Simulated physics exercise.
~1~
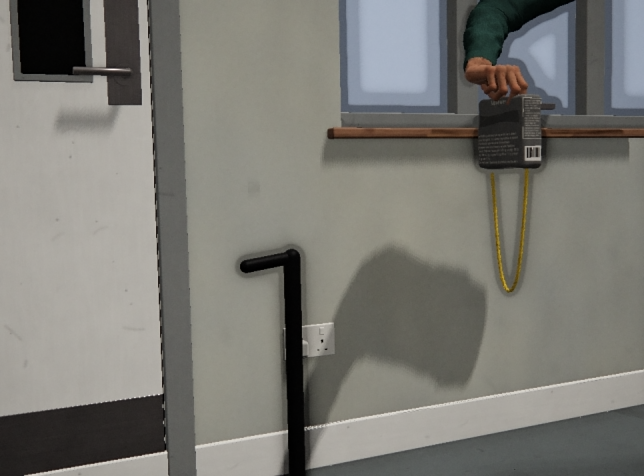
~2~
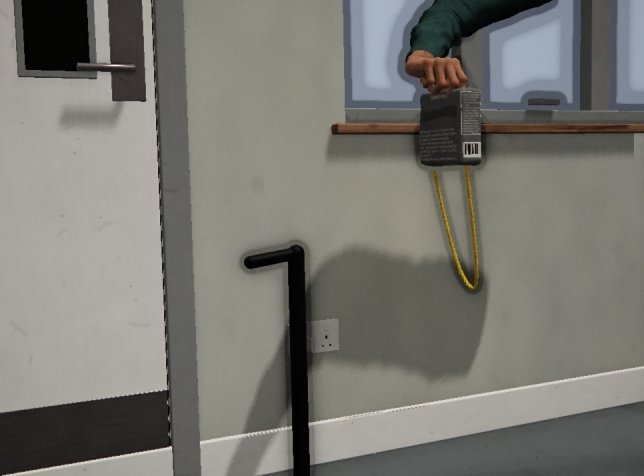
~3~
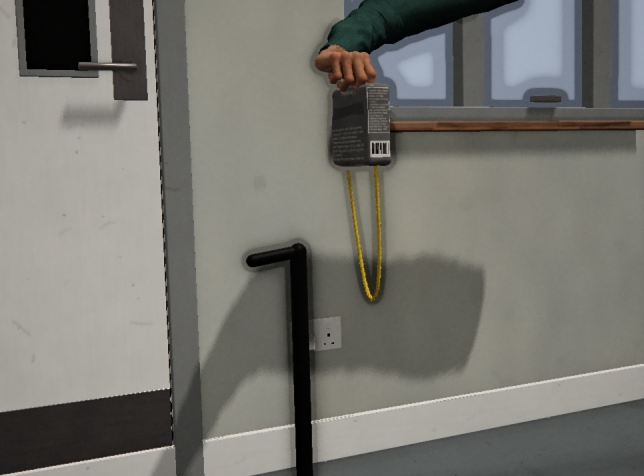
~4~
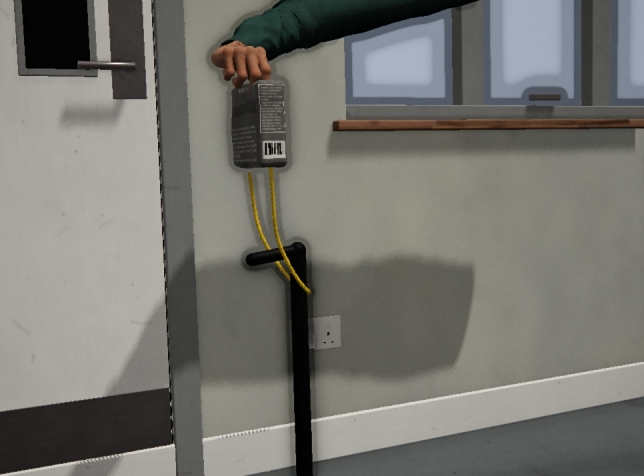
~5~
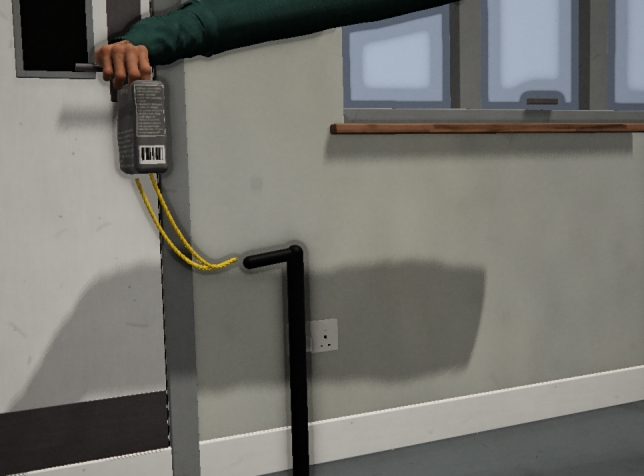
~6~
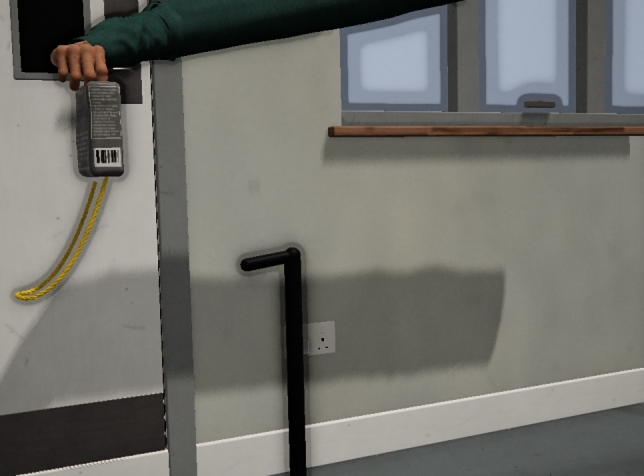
A hand in a green sleeve carries a grey pouch with a barcode, a yellow loop hanging beneath it, across a plain room seen from the side by a slightly swaying camera. A black post with a hook pointing left stands before a pale wall, between a white door on the left and a window on the right. The arm moves the upright pouch steadily left from the window. The low loop meets the post and trails across the hook as the pouch passes above. Then it slips off the tip and swings left, and the pouch ends free before the door.
